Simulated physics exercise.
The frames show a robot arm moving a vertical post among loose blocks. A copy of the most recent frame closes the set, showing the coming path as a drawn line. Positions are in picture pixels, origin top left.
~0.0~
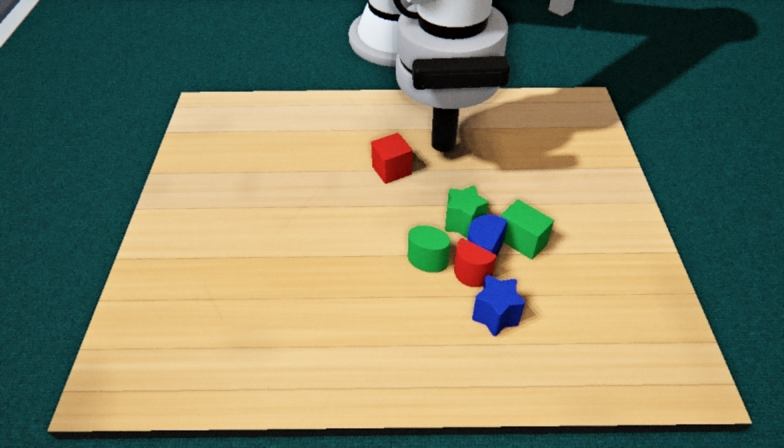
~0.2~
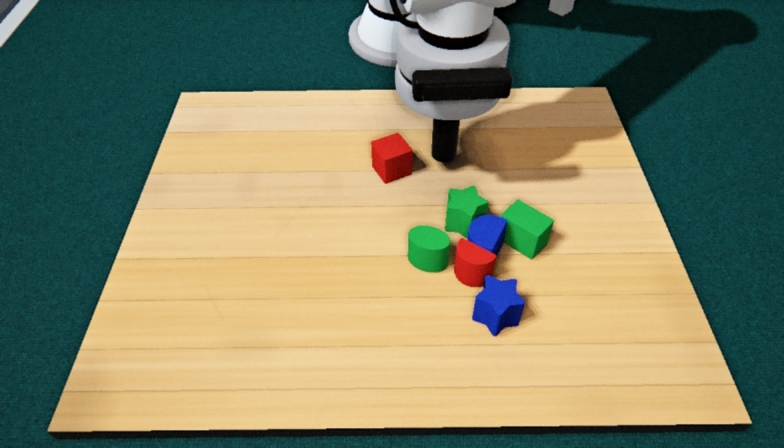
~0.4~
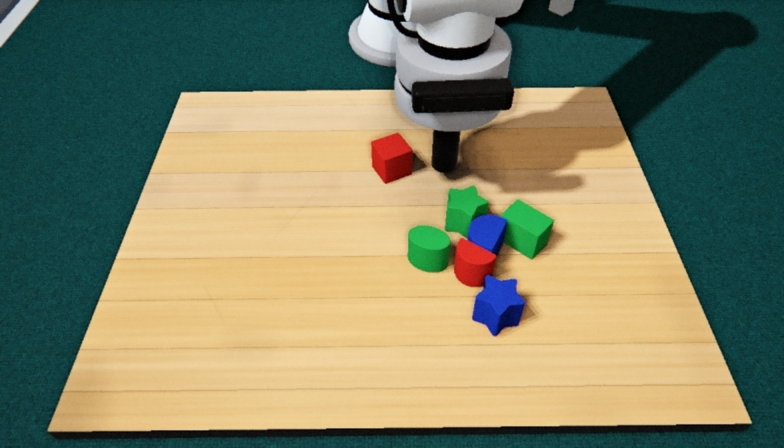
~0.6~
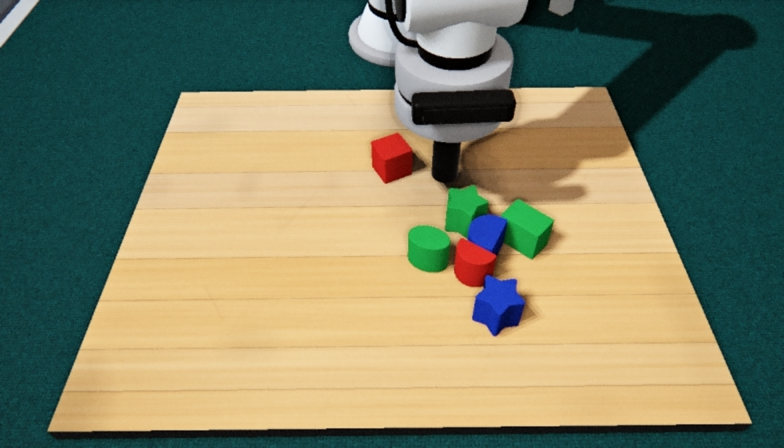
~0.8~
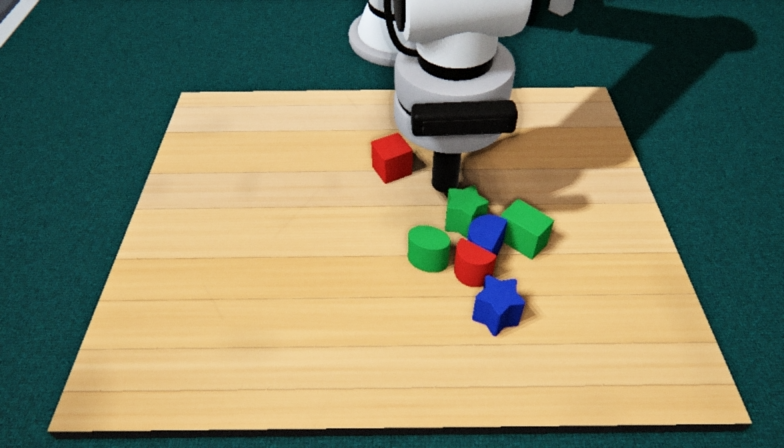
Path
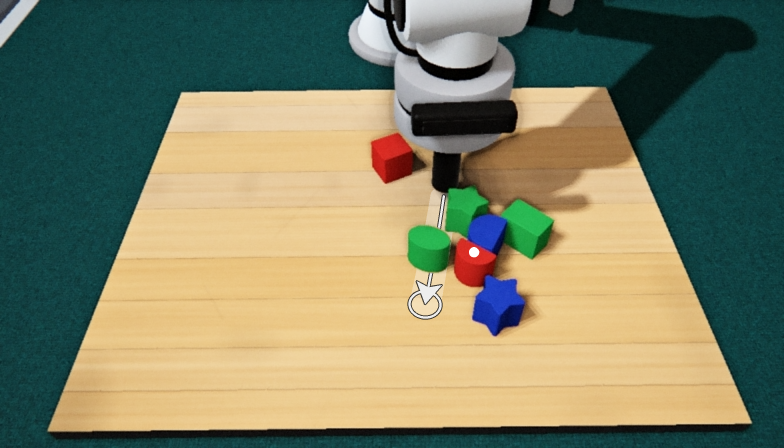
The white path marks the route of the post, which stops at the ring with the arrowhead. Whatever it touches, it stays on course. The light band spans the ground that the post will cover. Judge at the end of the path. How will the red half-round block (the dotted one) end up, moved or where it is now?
At the end of the path, the red half-round block remains in its old spot.
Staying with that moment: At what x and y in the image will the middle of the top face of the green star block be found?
The answer is (469, 216).
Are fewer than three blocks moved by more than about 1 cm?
No, that is not how it ends up.
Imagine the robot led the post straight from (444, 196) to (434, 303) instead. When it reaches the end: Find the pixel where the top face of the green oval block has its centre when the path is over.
Somewhere near (402, 286).
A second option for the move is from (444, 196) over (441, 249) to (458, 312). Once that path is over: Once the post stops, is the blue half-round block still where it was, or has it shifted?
Here the blue half-round block moves off its spot.
Drawn move, in a line from (444, 196) to (425, 304); the dot is on the red half-round block.
The first path, step by step. One third of the way, post at (440, 217); green star block at (470, 212), turned 65° anticlockwise; blue half-round block at (495, 233), turned 15° clockwise.
Two thirds of the way, post at (434, 253); green oval block at (419, 262), turned 20° clockwise; green star block at (469, 216), turned 90° anticlockwise; blue half-round block at (500, 235), turned 15° clockwise.
At the end, post at (426, 293); green oval block at (401, 300), turned 55° clockwise; green star block at (469, 216), turned 90° anticlockwise; red half-round block still; blue half-round block at (500, 235), turned 15° clockwise; blue star block still.
